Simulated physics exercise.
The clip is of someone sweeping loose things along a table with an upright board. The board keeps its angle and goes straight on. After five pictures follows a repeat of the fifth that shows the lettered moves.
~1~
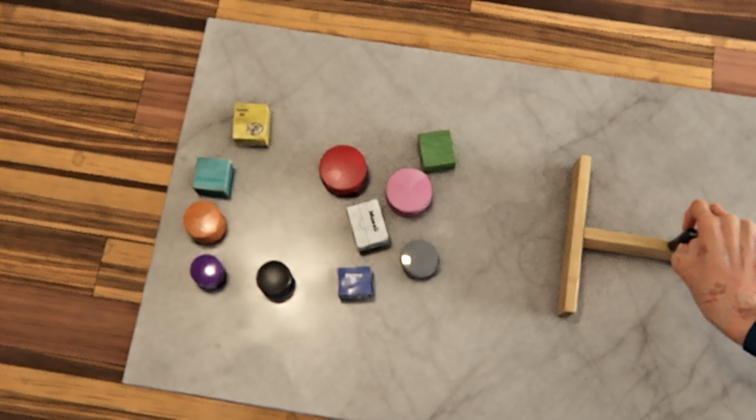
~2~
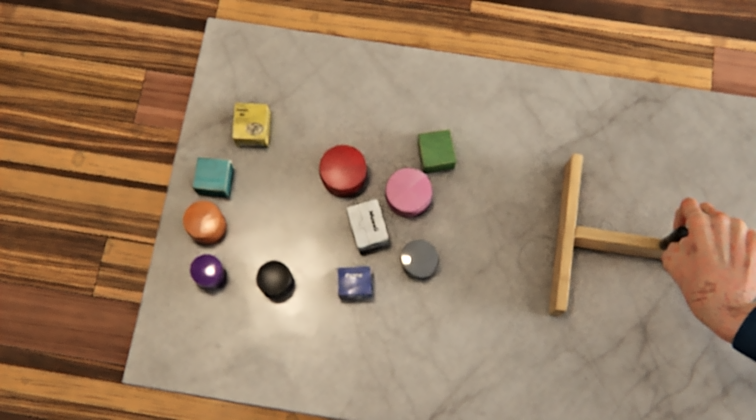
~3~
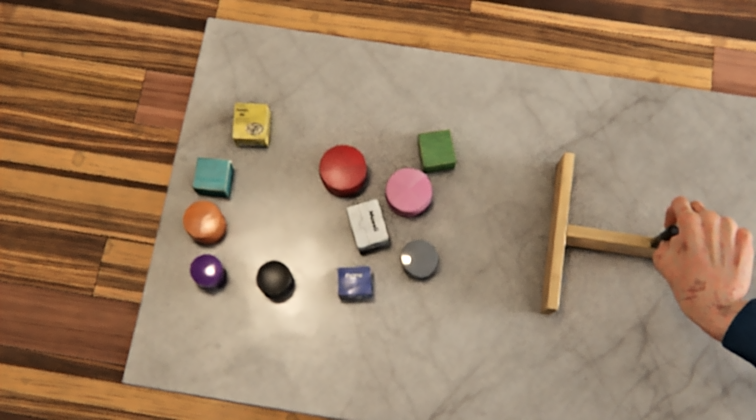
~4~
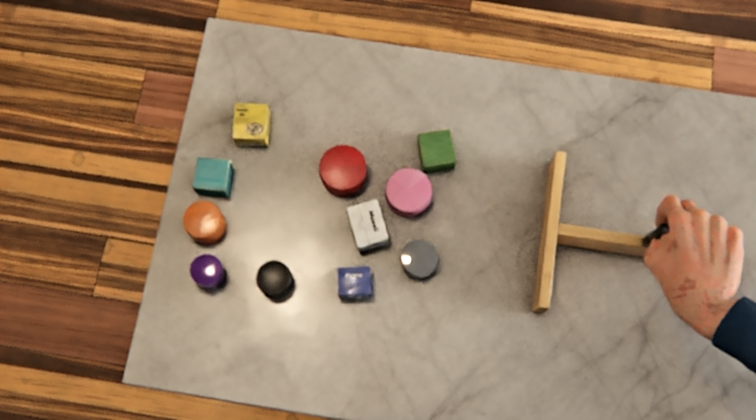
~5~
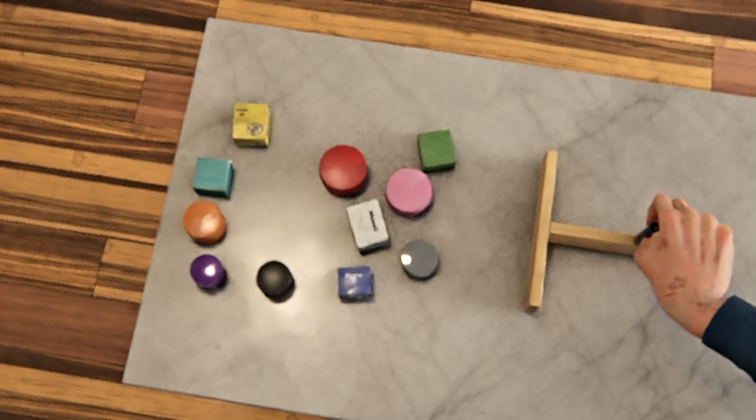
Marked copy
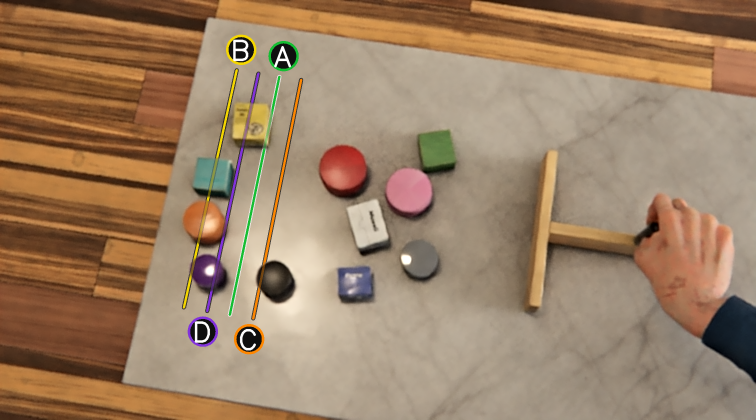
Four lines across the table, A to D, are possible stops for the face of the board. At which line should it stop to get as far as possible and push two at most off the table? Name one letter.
D.
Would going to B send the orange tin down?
Yes.
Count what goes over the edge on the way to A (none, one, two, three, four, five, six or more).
In all, none.
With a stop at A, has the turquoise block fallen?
No.
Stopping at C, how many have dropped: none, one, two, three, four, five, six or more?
The count is none.
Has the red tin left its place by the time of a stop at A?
Yes.
On the marked copy, A at (256, 191); B at (211, 184); C at (278, 195); D at (234, 188).
Following D. Soon after the start, board (432, 209); green block (419, 148); grey pot (400, 257).
Later, board (320, 191); yellow packet (239, 118); red tin (267, 144).
In the end, board (233, 178); turquoise block (173, 170); red tin (186, 131); none fallen.
As for the rest, A is within the limit but short; B drops four; C is within the limit but short.
